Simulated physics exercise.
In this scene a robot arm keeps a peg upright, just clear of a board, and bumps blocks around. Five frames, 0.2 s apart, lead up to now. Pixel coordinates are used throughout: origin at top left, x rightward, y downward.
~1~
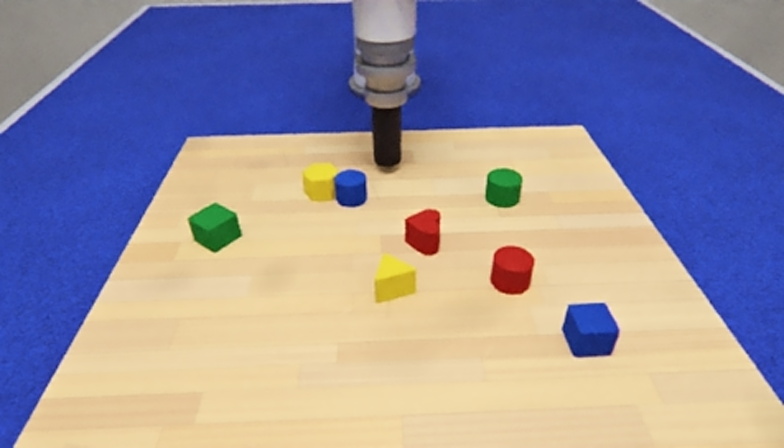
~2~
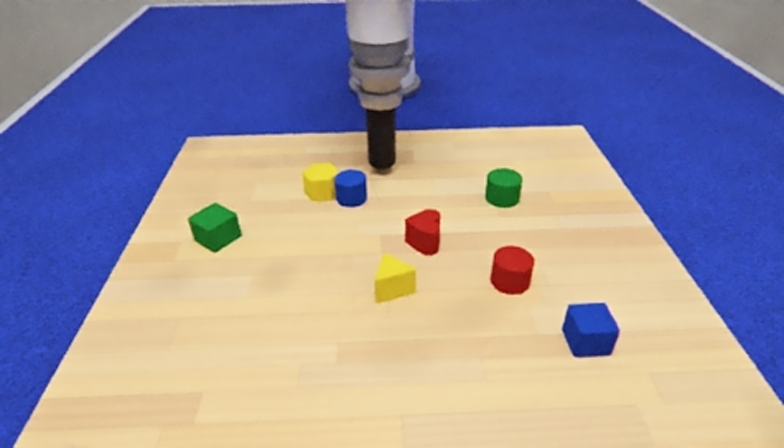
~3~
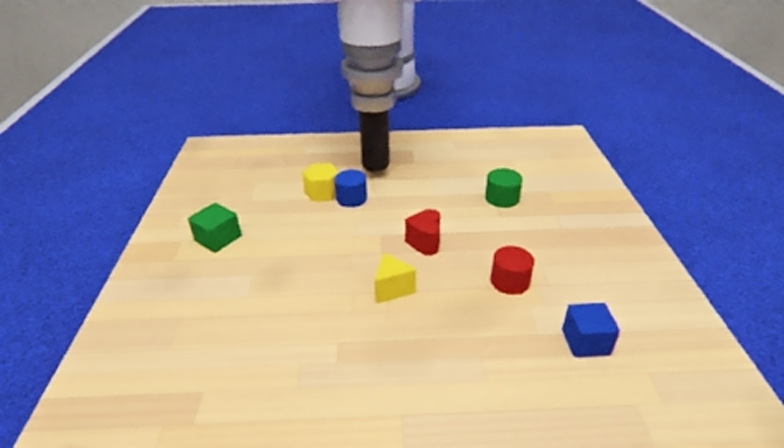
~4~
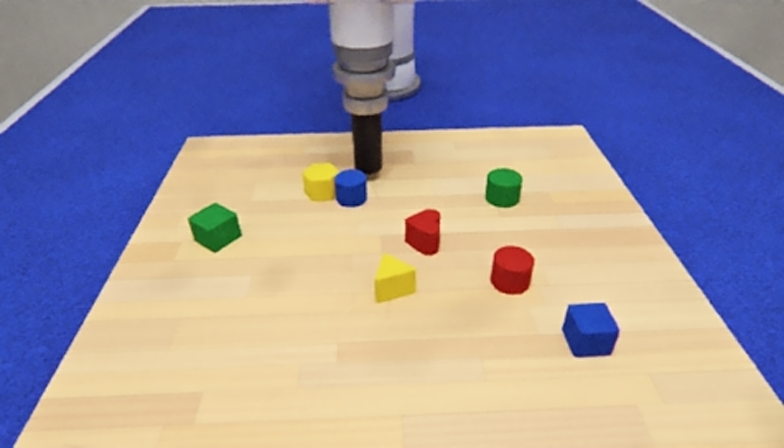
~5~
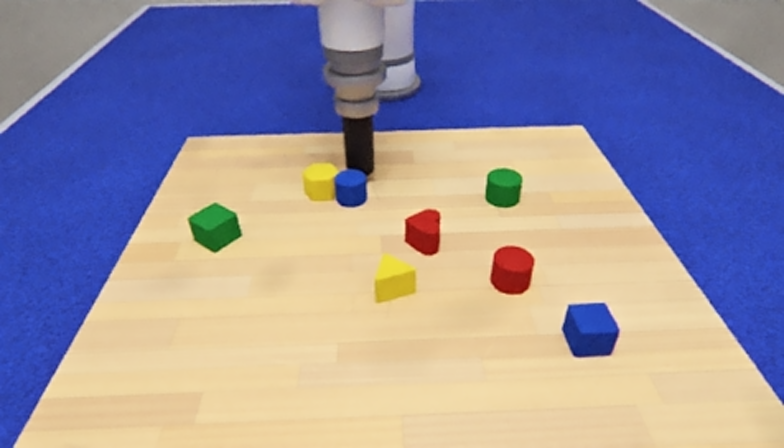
Above a wooden board of coloured blocks, a robot arm's black peg moves slightly left.
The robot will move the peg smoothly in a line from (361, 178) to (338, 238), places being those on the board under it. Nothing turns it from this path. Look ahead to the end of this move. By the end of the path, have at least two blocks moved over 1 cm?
Going by the path, no.
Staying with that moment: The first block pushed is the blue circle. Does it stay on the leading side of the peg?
Expect to find it ahead of the peg.
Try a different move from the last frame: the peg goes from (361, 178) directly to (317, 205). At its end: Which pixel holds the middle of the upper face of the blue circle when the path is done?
Its top face will be centred at roughly (344, 191).
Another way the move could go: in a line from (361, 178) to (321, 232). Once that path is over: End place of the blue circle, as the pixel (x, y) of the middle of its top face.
It sits at (336, 227).
On the path given first. One third of the way, peg (353, 189); blue circle (343, 192).
Two thirds of the way, peg (346, 209); blue circle (332, 213).
At the end, peg (337, 230); yellow six-sided block still; blue circle (317, 235).
